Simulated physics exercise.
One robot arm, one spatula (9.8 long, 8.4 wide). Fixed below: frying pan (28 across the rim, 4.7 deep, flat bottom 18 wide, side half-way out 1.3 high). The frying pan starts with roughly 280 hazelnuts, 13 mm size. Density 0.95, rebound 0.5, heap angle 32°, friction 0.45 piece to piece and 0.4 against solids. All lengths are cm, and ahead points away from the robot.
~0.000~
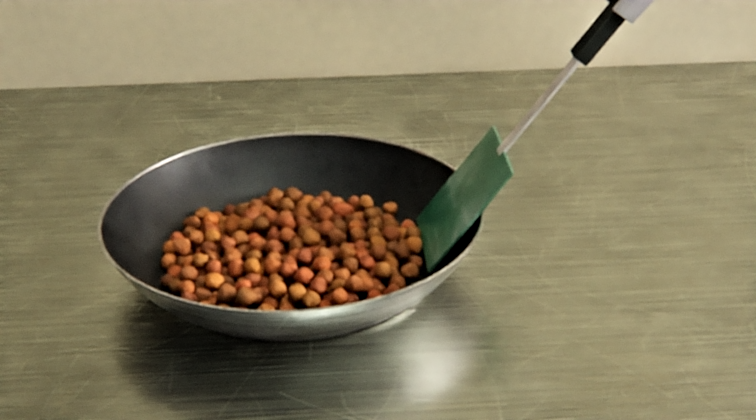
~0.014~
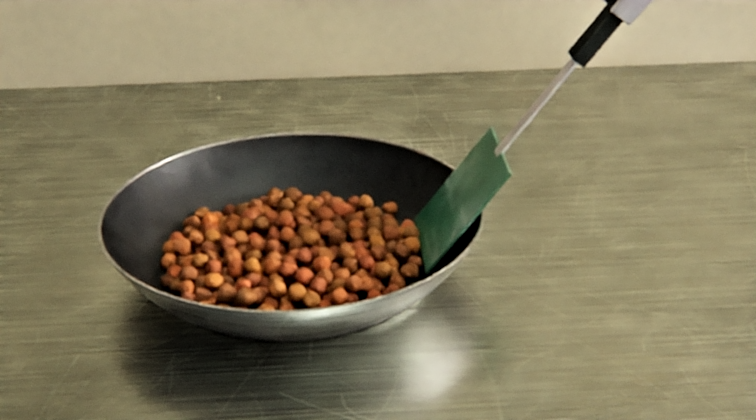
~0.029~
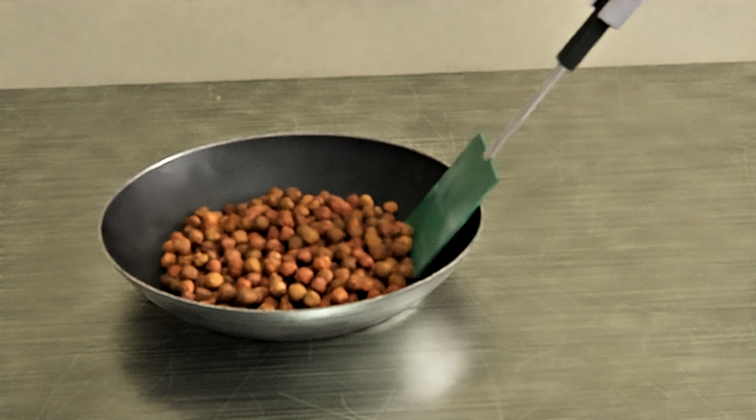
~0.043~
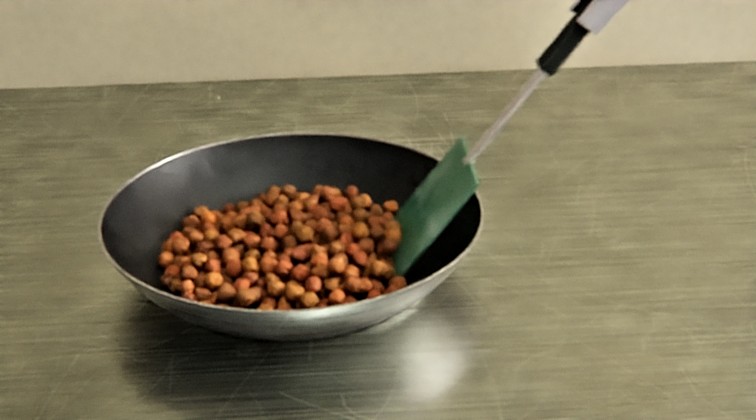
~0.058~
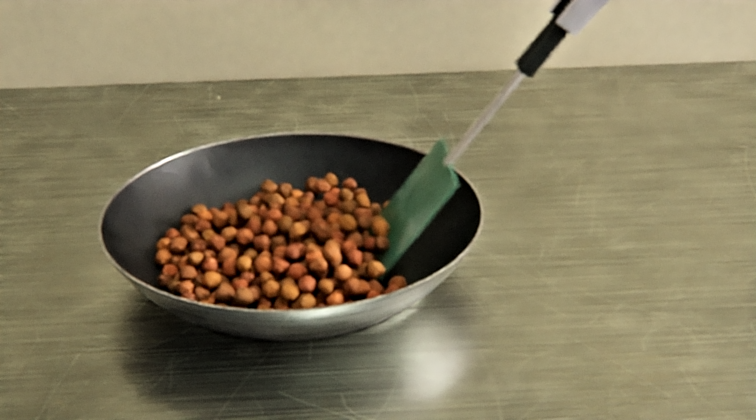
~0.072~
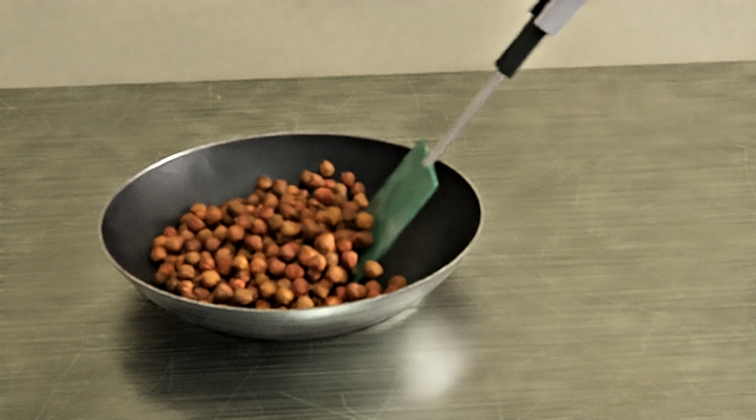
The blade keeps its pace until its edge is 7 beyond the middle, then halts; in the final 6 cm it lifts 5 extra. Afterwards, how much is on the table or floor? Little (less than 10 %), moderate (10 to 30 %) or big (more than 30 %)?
On the table or floor the share is moderate, 10 to 30 %.
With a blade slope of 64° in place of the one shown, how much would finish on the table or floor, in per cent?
It would be near 10 per cent.
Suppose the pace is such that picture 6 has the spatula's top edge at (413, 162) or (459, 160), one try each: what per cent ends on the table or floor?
About 20 and 5 per cent.
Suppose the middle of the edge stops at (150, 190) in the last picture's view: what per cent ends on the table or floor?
Some 25 per cent.
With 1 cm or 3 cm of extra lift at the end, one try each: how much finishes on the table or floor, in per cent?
Some 5 and 15 per cent.
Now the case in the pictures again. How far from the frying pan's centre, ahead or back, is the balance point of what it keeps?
Some 4.5 cm ahead.
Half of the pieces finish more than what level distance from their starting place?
Roughly 4 cm.
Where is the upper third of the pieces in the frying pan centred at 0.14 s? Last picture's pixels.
At about (241, 227).
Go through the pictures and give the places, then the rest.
In the first picture, spatula top edge at (503, 148), sloping 53°; upper third of the load around (300, 247), from x 170 to 415, top at y 195; 275 in the frying pan.
In the second picture, spatula top edge at (501, 149), sloping 53°; upper third of the load around (299, 247), from x 170 to 415, top at y 195.
In the third picture, spatula top edge at (490, 154), sloping 53°; upper third of the load around (302, 246), from x 170 to 405, top at y 195.
In the fourth picture, spatula top edge at (470, 159), sloping 53°; upper third of the load around (306, 239), from x 165 to 400, top at y 195.
In the fifth picture, spatula top edge at (450, 160), sloping 53°; upper third of the load around (298, 235), from x 165 to 400, top at y 180.
In the sixth picture, spatula top edge at (430, 161), sloping 53°; upper third of the load around (290, 234), from x 160 to 400, top at y 170; 275 in the frying pan.
After 0.11 s, sloping 53°, highest piece 9 above the table; 275 in the frying pan.
After 0.14 s, sloping 53°, highest piece 10 above the table; 274 in the frying pan, 1 on the blade or in flight.
After 0.36 s, sloping 53°, highest piece 6 above the table; 237 in the frying pan, 35 on the table or floor, 3 on the blade or in flight.
After 1.41 s, sloping 53°, highest piece 4 above the table; 236 in the frying pan, 39 on the table or floor.
At rest, 236 in the frying pan, 39 on the table or floor. That is 14 % on the table or floor.
